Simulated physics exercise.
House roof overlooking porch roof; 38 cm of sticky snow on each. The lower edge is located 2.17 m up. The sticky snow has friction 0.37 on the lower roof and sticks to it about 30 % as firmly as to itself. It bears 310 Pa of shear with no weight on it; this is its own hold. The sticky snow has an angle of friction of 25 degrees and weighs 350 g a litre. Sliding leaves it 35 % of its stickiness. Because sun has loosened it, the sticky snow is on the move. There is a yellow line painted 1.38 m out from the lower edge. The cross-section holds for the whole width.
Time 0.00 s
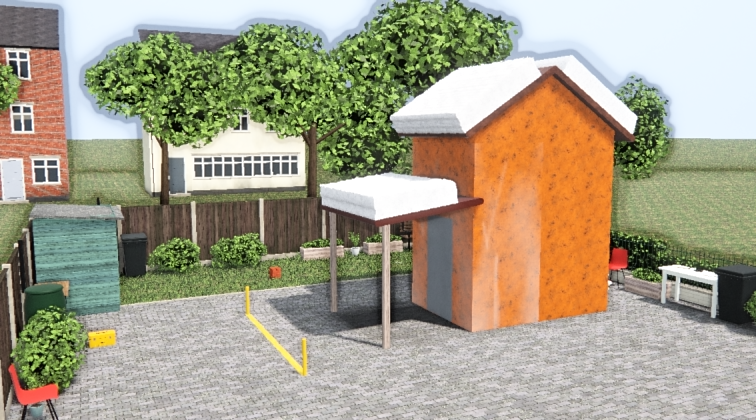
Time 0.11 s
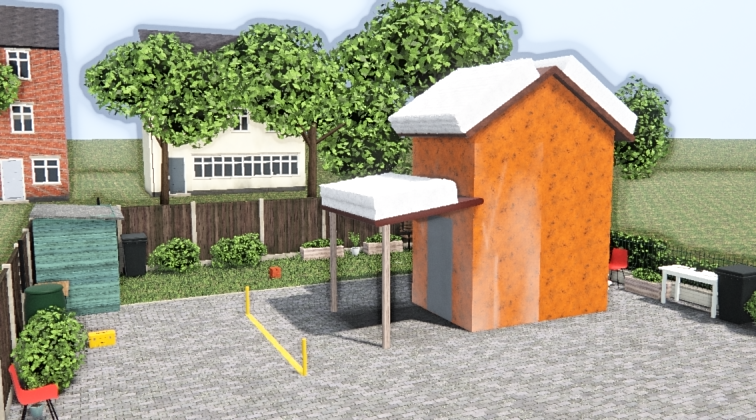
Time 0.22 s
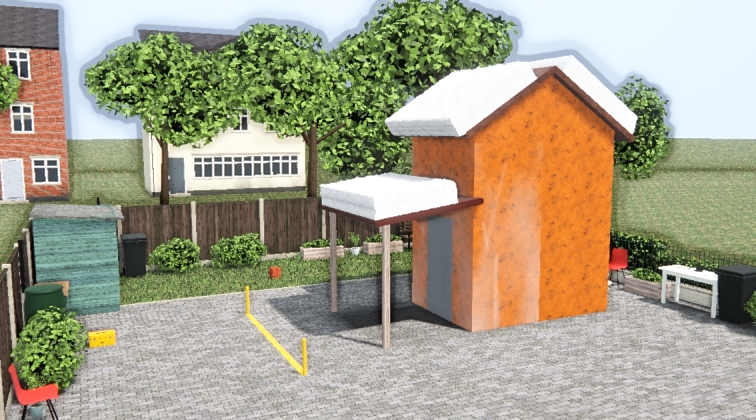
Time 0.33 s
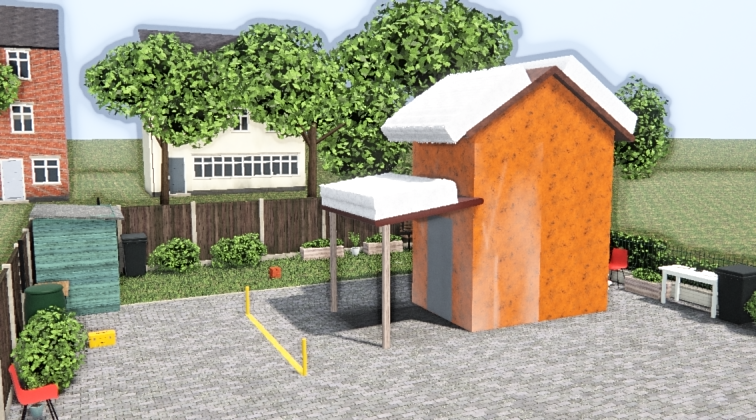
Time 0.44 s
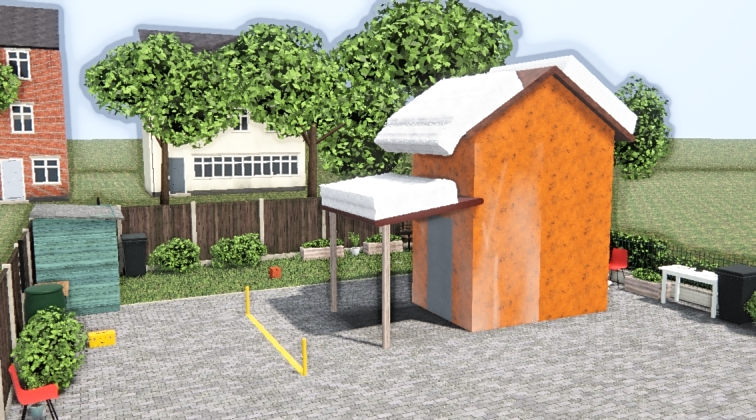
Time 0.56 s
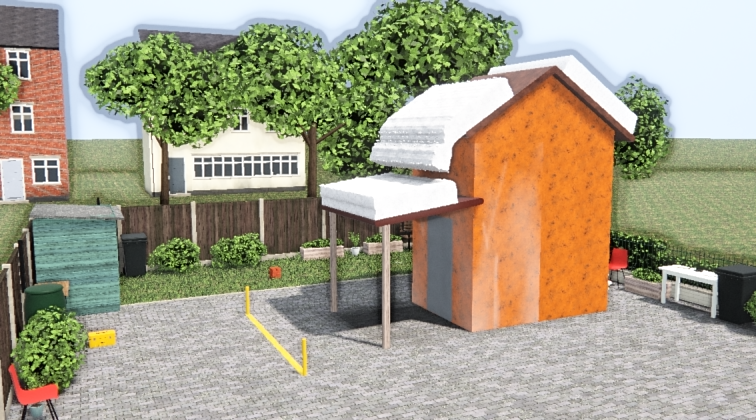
In this clip, a thick slab of snow on the left slope of an orange house's roof slides slowly down to the left, then bends and cracks over the lower edge above a snow-covered porch roof.
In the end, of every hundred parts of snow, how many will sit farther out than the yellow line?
Near 36 out of 100.
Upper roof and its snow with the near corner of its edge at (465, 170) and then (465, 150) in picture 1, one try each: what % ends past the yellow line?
First try 12 %, second try 25 %.
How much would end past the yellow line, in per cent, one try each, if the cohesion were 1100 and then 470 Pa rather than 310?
Expect about 16 in a hundred, then about 35 in a hundred.
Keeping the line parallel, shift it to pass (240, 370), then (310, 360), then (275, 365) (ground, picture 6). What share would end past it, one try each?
First try 20 per cent, second 40 per cent, third 30 per cent.
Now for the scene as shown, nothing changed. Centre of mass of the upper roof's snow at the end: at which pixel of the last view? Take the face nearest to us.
It sits close to (305, 300) in the last view.
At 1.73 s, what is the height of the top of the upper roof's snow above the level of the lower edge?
0.6 m, roughly.
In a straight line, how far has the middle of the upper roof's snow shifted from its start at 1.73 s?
Straight-line shift: Roughly 4.0 m.
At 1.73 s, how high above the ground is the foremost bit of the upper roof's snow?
Height: Approx. 0.2 m.
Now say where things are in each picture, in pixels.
The first frame shows leading edge of the sticky snow at (465, 111).
The second frame shows leading edge of the sticky snow at (463, 112), its middle shifted 3.1 cm, 2 % of it past the upper edge, in one piece.
The third frame shows leading edge of the sticky snow at (460, 115), its middle shifted 12 cm, 7 % of it past the upper edge, in one piece.
The fourth frame shows leading edge of the sticky snow at (454, 117), its middle shifted 26 cm, 14 % of it past the upper edge, in one piece.
The fifth frame shows leading edge of the sticky snow at (445, 135), its middle shifted 45 cm, 25 % of it past the upper edge, cracking.
The sixth frame shows leading edge of the sticky snow at (436, 153), its middle shifted 71 cm, 39 % of it past the upper edge, cracking.
After 1.09 s, none is below the lower edge and 0 % is past the line.
After 1.73 s, 51 % is below the lower edge and 24 % is past the line.
After 2.36 s, 56 % is below the lower edge and 36 % is past the line.
After 3.00 s, 56 % is below the lower edge and 36 % is past the line.
After 3.10 s, at the end, 56 % is below the lower edge and 36 % is past the line.
